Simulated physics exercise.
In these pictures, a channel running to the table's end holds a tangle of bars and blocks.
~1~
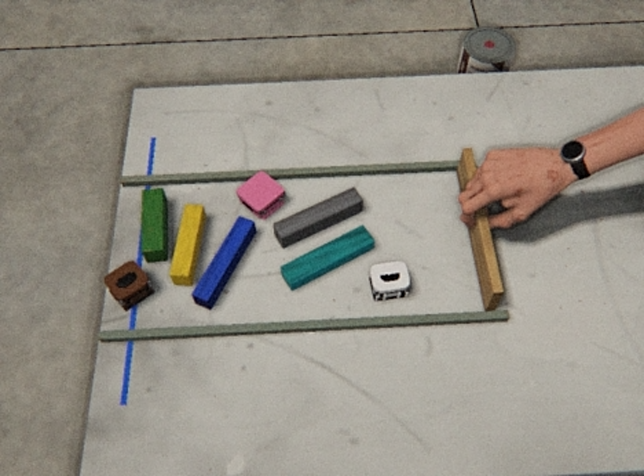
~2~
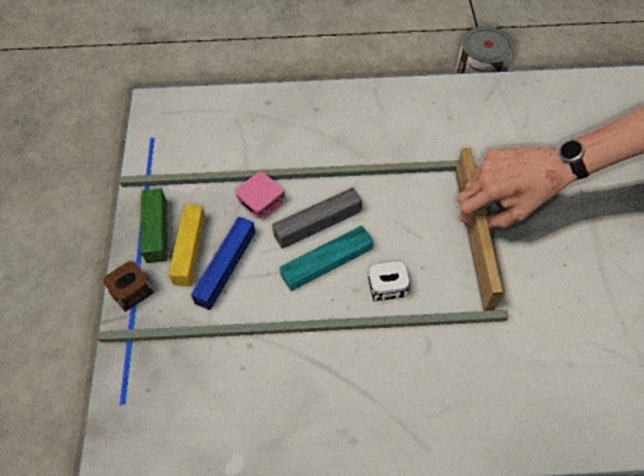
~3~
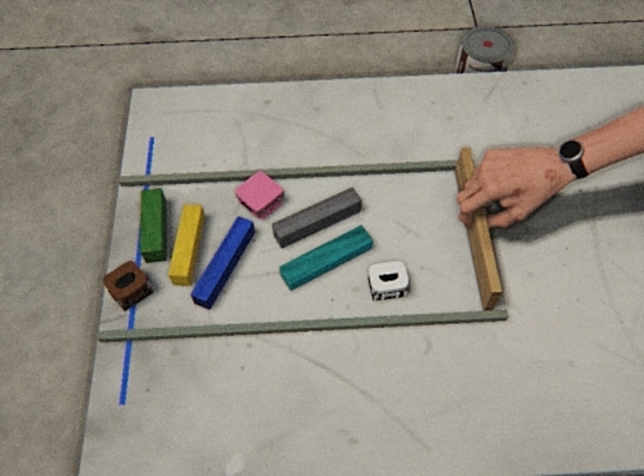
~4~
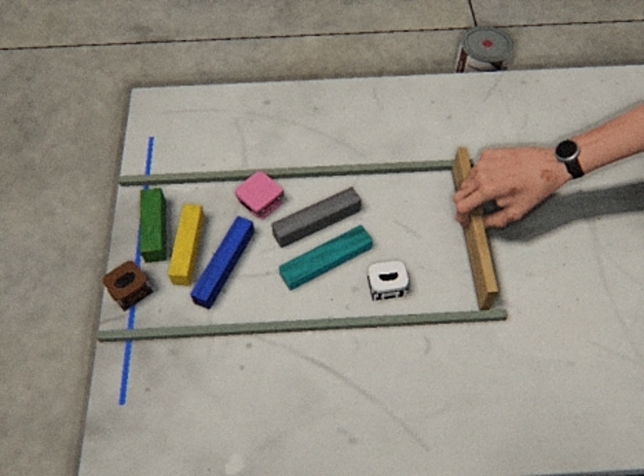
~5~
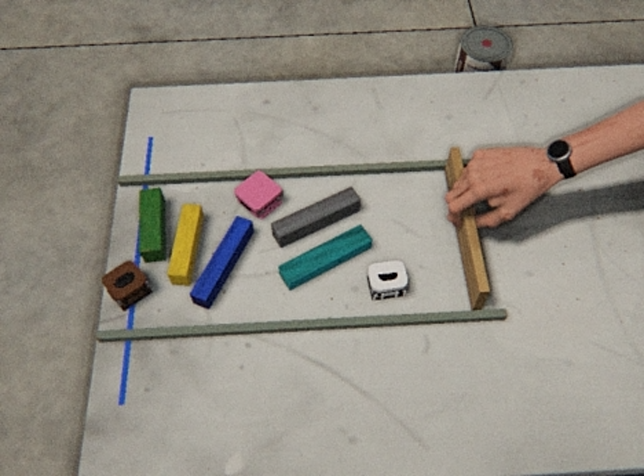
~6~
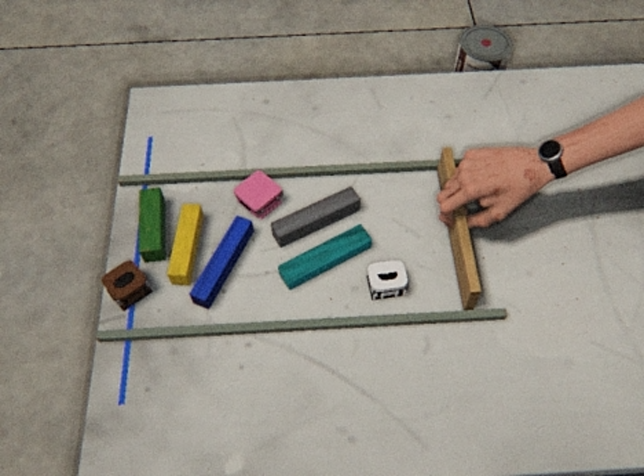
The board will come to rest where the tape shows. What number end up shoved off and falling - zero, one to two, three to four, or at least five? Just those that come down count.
The count is at least five.
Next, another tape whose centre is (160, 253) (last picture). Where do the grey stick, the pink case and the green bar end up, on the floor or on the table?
The grey stick stays put, the pink case stays put, and the green bar topples off.
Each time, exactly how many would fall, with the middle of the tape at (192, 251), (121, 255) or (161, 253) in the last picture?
Floor tally per try: 1 / 8 / 4.
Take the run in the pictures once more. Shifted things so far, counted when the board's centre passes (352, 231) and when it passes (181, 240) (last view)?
Counting first: 3, next 8.
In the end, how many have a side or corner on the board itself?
It's 1.
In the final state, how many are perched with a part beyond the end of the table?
Overhanging: 1.
Soon after, none off yet; brown case at rest near (127, 285); green bar at rest near (152, 224); yellow bar at rest near (186, 244).
After that, none off yet; brown case displaced about its own width near (101, 284); green bar displaced a little near (136, 218); yellow bar displaced a little near (152, 238).
In the end, the number that fall off is five or more; gone, turquoise stick, grey stick, pink case, blue stick, yellow bar, green bar and brown case.
